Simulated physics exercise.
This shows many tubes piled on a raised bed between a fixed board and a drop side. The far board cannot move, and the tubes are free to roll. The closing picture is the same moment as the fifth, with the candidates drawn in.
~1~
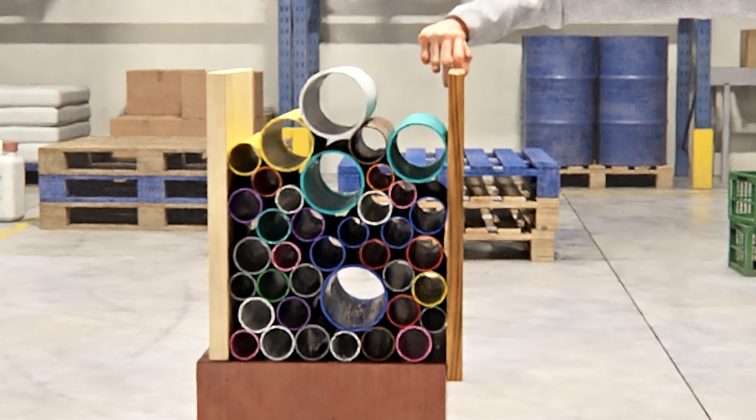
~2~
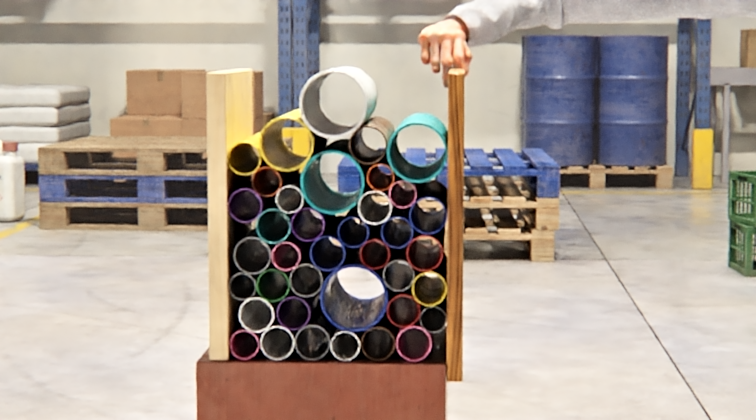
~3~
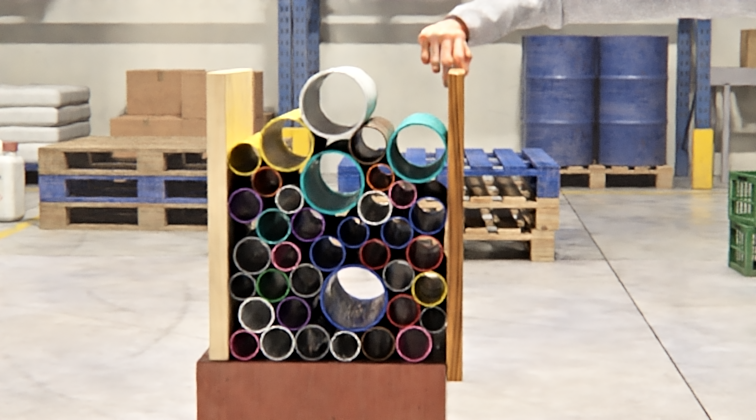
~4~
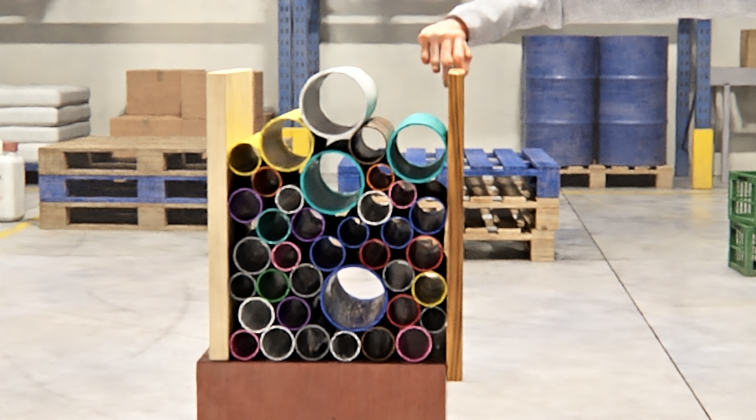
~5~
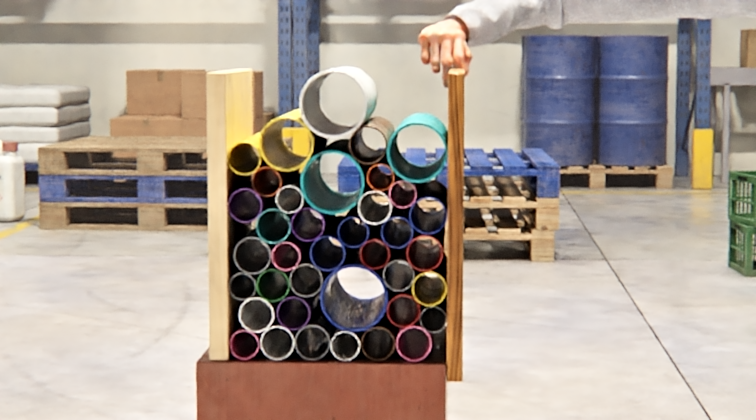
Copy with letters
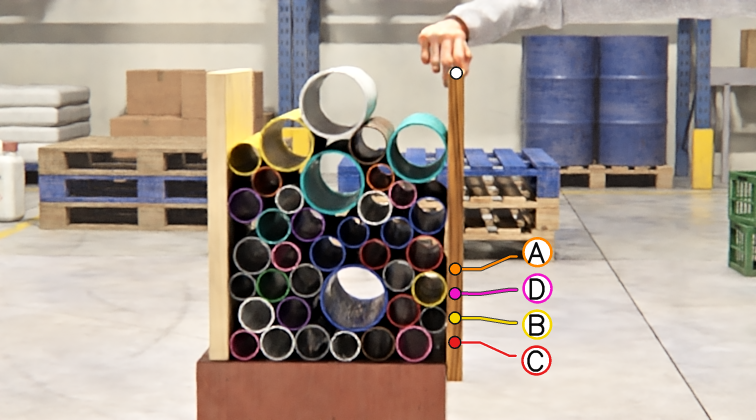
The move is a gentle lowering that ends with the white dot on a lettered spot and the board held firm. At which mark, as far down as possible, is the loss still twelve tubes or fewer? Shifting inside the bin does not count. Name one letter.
The lowest mark that will do is D.
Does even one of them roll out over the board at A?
Yes.
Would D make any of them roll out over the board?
At D: Yes.
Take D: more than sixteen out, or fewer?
At D, fewer than sixteen.
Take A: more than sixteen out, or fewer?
Fewer than sixteen.
On the marked copy, A at (455, 269); B at (455, 318); C at (455, 342); D at (455, 293); the white dot at (457, 73).
Taking D. A third of the way, top of the board (448, 164).
Two thirds of the way, top of the board (447, 262).
When it is over, top of the board (447, 292), about nine out over the board.
As for the rest, A about six out over the board; B more than twelve out over the board; C more than twelve out over the board.
